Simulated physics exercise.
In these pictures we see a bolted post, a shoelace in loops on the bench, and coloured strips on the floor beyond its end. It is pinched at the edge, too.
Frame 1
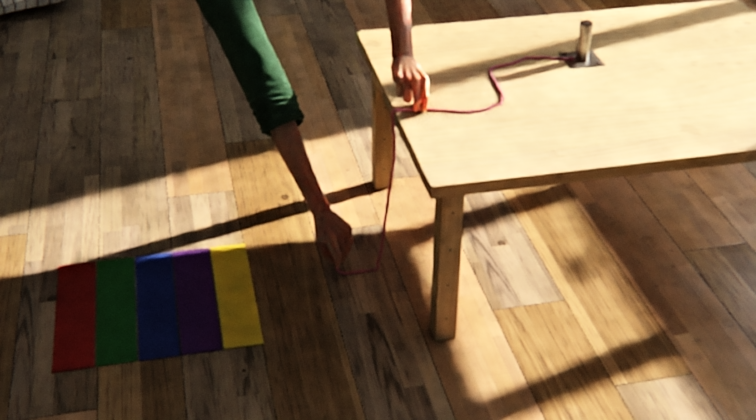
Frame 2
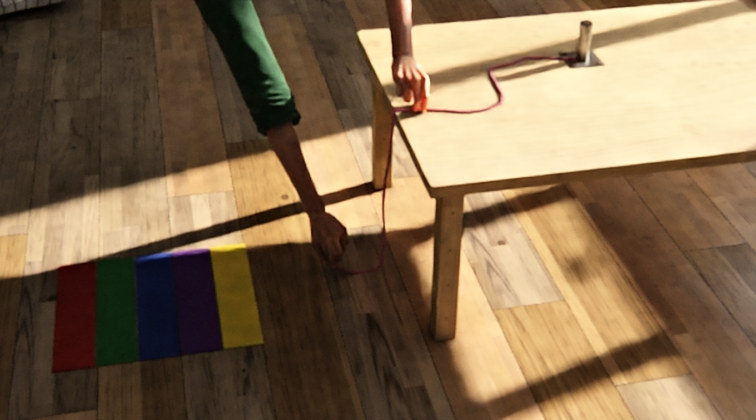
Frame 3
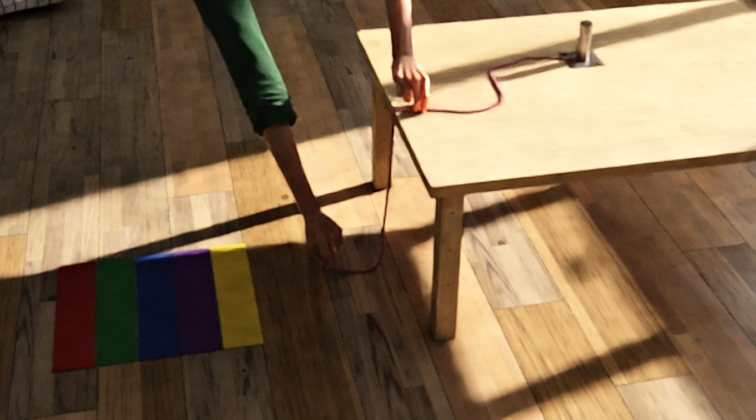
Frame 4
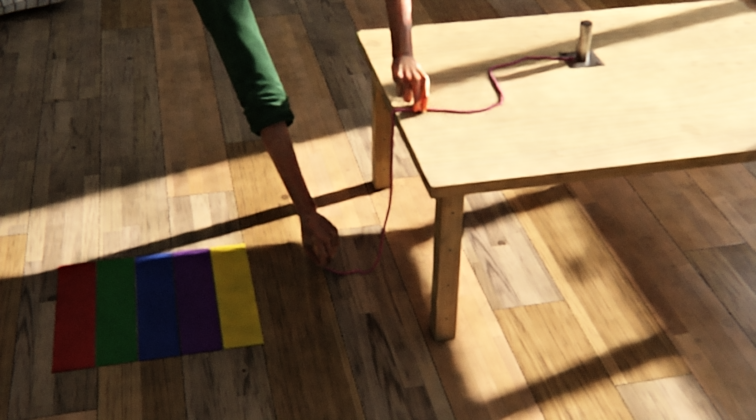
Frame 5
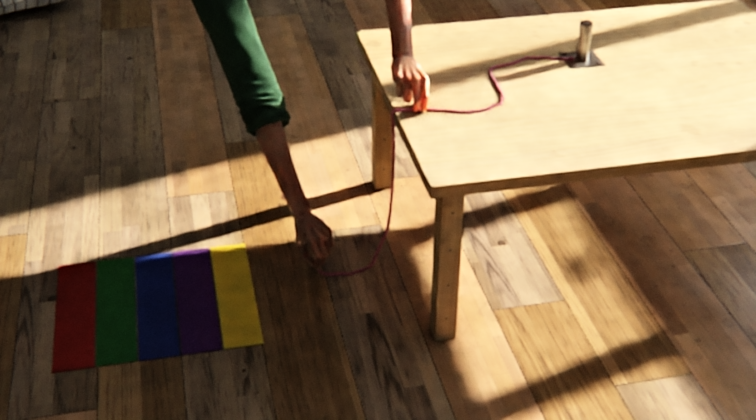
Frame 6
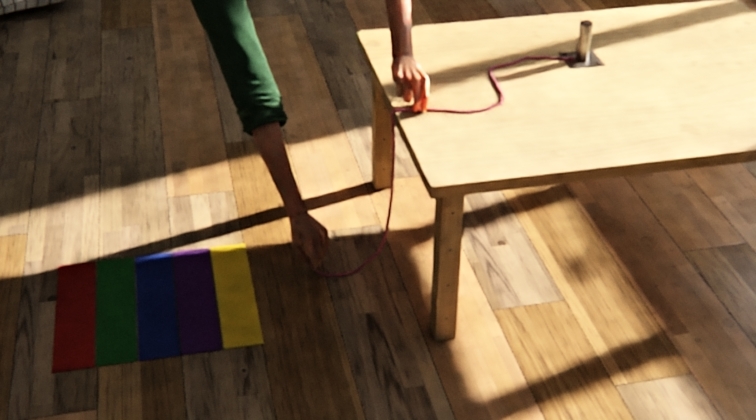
The clip opens on a pale wooden table with a dark red cord across its top, one hand pinching it at the edge while another, below a green sleeve, holds its hanging end near the floor. The lower hand shifts slightly left toward five coloured strips, while the upper hand stays still.
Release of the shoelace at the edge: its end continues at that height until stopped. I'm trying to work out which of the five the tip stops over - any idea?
I would say the green one.
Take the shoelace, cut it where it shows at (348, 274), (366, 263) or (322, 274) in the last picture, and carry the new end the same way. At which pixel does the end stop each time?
In that order: (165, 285), (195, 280) and (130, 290).
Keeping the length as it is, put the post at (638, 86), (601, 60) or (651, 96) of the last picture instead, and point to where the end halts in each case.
Taking the tries in turn, you get (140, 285), (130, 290) and (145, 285).
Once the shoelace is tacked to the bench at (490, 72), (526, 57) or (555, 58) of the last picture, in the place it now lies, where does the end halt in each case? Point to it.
Per try (px, approx.): (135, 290); (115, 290); (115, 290).
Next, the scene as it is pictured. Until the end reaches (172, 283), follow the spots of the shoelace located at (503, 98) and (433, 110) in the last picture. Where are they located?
(429, 93) and (376, 147).
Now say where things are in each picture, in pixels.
In the first frame, end (335, 263); yellow (241, 326); purple (200, 332); blue (158, 337); green (117, 343); red (74, 349).
In the second frame, end (330, 263); shoelace through (538, 59) (492, 77) (478, 112) (396, 113) (384, 187) (382, 259).
In the third frame, end (325, 264).
In the fourth frame, end (321, 264); shoelace through (538, 59) (492, 77) (478, 112) (396, 113) (391, 187) (378, 259).
In the fifth frame, end (315, 265).
In the sixth frame, end (311, 266); shoelace through (538, 59) (492, 77) (478, 112) (396, 113) (392, 187) (373, 257).
Soon after, end near (172, 283); over blue.
After that, end near (134, 288); over green.
At the stop, end near (110, 291); over green. The green one.
